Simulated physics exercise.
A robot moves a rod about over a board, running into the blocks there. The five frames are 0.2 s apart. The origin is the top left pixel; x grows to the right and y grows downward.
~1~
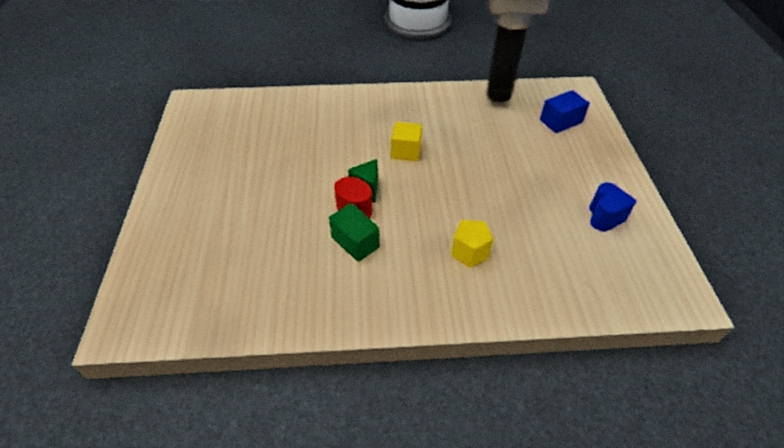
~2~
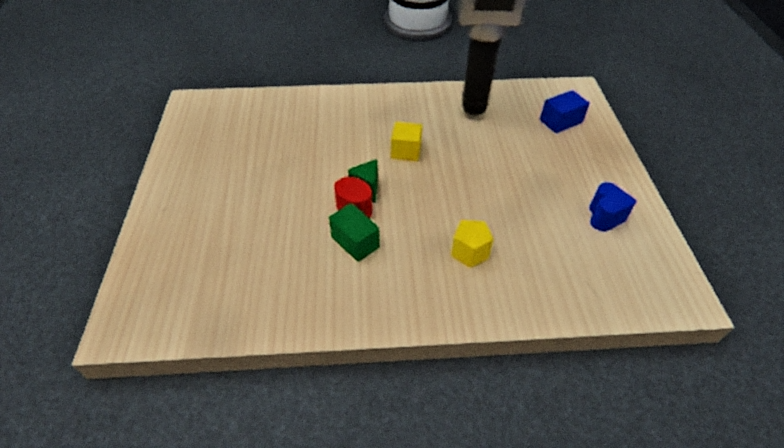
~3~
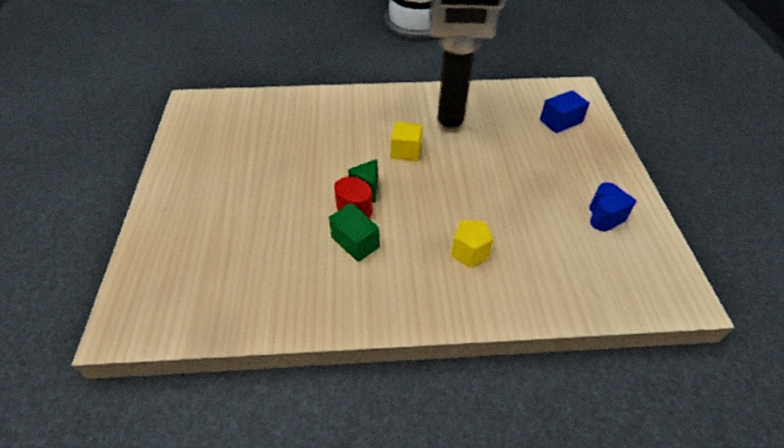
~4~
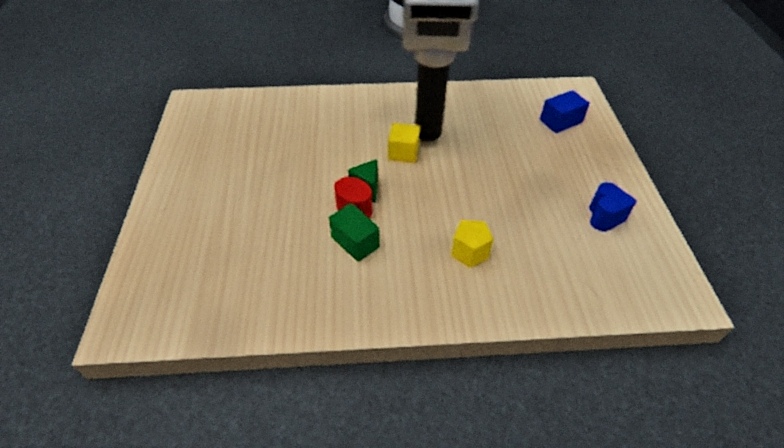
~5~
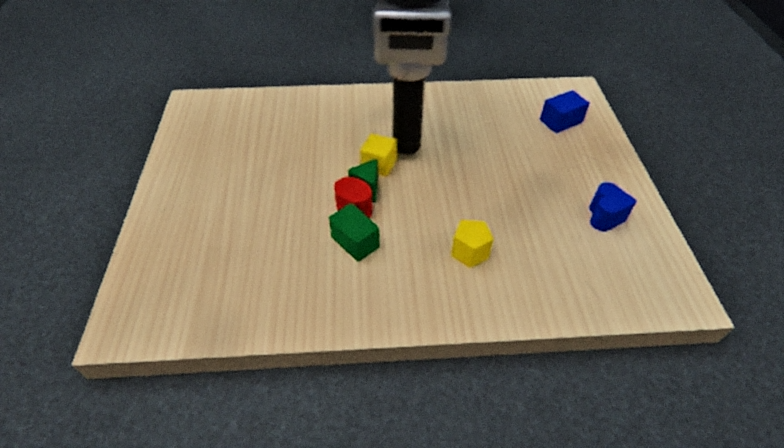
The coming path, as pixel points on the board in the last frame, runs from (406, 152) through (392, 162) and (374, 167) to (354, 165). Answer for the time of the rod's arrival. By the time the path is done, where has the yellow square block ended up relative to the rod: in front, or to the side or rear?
It keeps leading.
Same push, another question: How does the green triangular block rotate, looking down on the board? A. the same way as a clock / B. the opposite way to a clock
B (the opposite way to a clock)
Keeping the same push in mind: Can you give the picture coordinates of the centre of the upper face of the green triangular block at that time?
I predict (344, 170).
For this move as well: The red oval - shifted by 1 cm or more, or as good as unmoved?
When the path is over, the red oval has left its spot.
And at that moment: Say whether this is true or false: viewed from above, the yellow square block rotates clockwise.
True - the claim holds.
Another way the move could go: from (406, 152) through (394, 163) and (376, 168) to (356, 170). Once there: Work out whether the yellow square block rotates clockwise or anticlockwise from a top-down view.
It makes a clockwise turn.
What follows on the original path. Halfway along, rod (384, 159); red oval (346, 194); green rectangle (353, 226); green triangular block (347, 171), turned 55° anticlockwise; yellow square block (353, 147), turned 50° clockwise.
At the end, rod (354, 159); red oval (346, 194); green rectangle (353, 226); green triangular block (344, 170), turned 65° anticlockwise; yellow square block (323, 145), turned 60° clockwise.
